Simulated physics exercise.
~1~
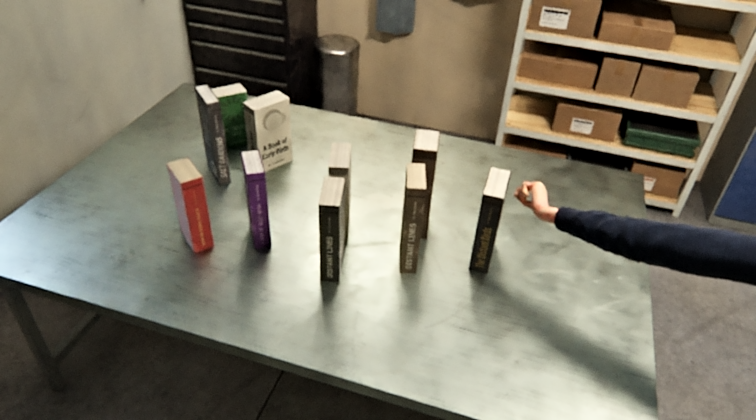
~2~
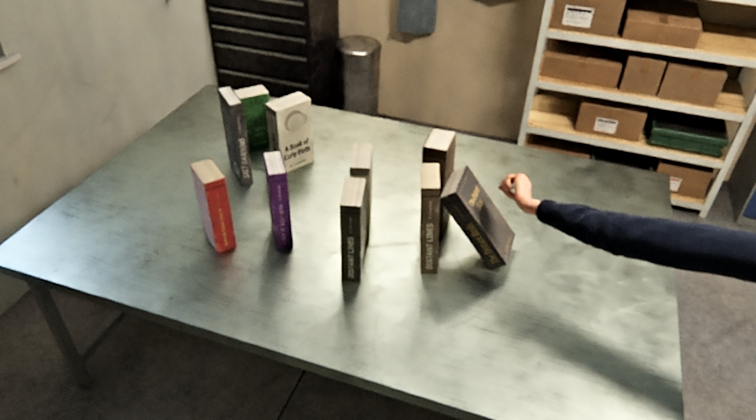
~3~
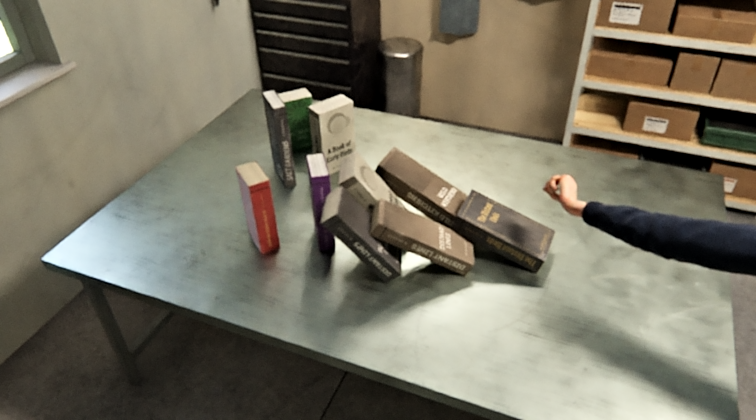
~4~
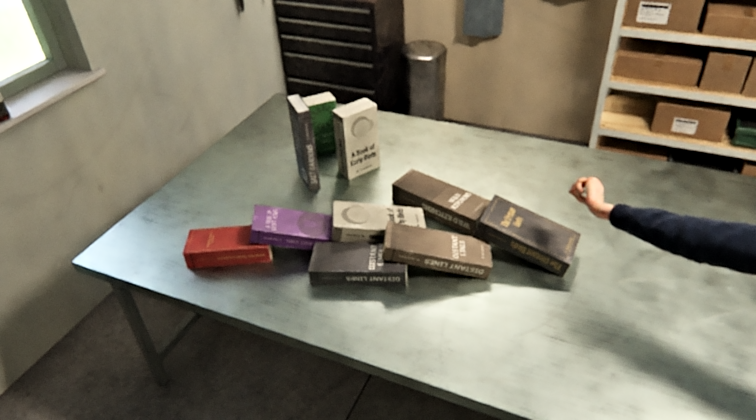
Ten thick books stand on end across a grey-green metal table in a workshop, seen from above at an angle, with drawers and shelves of cardboard boxes behind. A dark-sleeved arm reaches in from the right, its fist beside the rightmost black book, which tips left into its neighbours. The dark and brown books in the middle topple leftward in turn, while the view drifts left. The purple book goes over next, then the red one at the left end. Seven books lie in a sprawl, while the grey, green and cream books at the back remain standing.
